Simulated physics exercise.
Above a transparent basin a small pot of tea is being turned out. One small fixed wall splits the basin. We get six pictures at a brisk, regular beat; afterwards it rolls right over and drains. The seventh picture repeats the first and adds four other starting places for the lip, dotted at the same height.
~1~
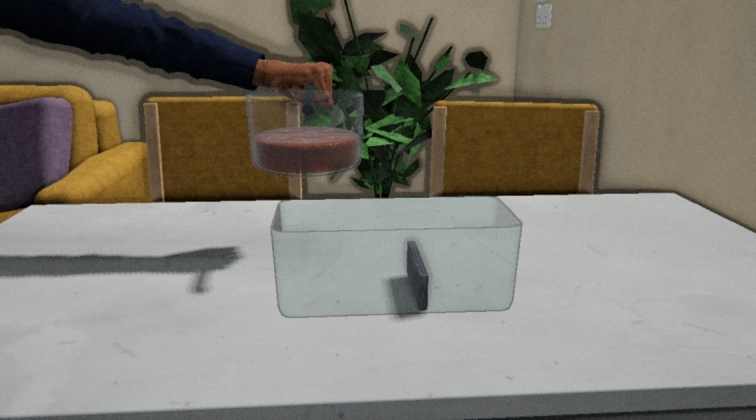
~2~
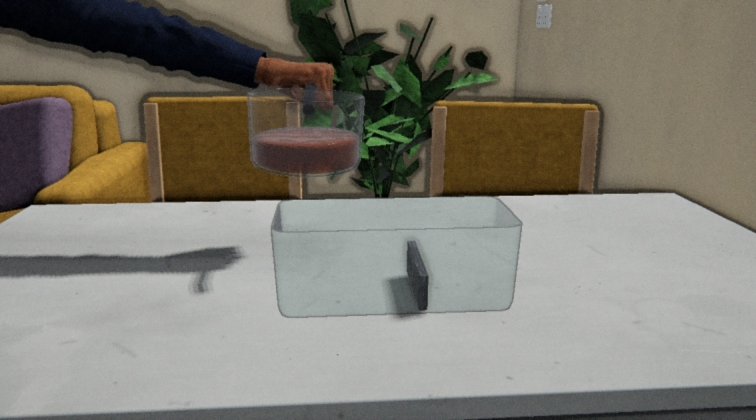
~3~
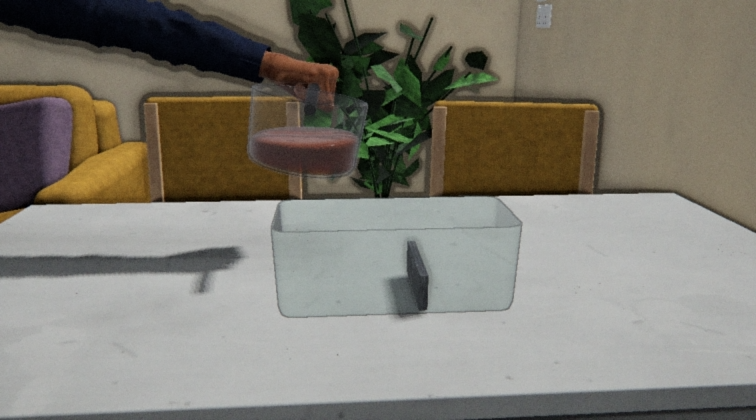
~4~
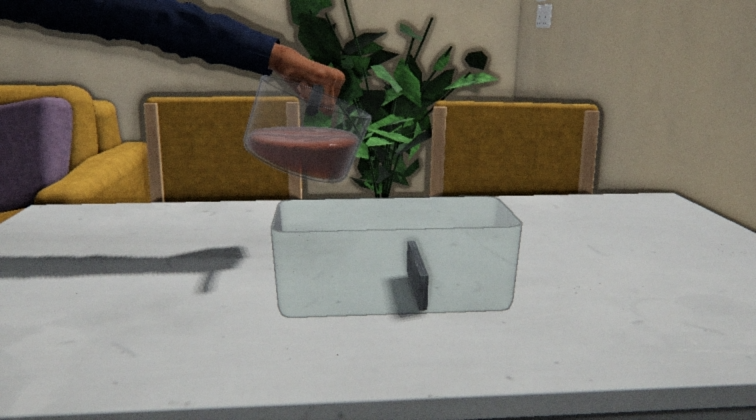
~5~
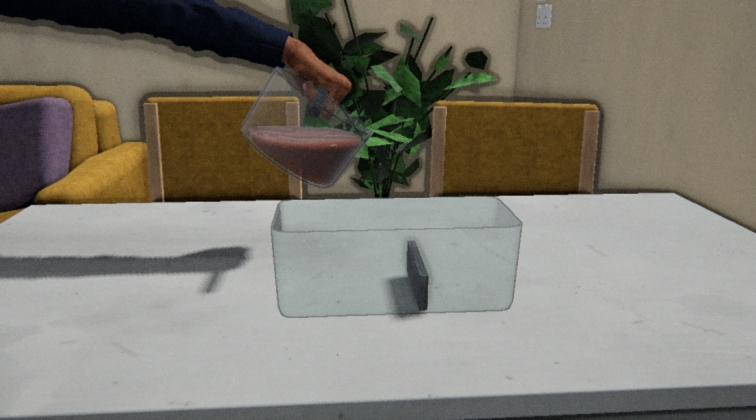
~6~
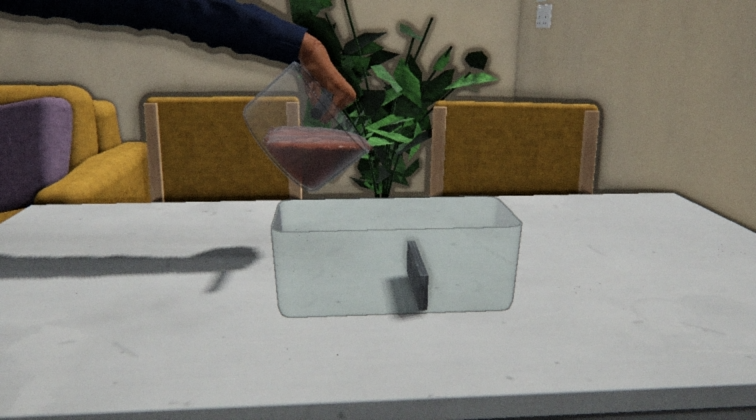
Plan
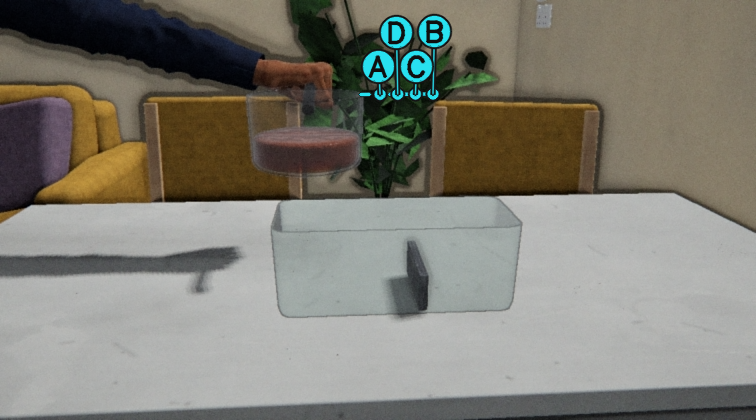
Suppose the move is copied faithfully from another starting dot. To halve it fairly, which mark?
D beats the others.
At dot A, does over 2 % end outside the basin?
No.
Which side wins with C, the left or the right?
More ends on the right.
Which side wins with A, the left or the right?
More ends on the left.
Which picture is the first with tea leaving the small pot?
Picture 6.
On the marked copy, A at (380, 94); B at (432, 94); C at (415, 94); D at (397, 94).
With A, about 75 % ends left of the wall and 24 % right of it.
With B, about 3 % ends left of the wall and 97 % right of it.
With C, about 10 % ends left of the wall and 90 % right of it.
With D, about 46 % ends left of the wall and 54 % right of it.
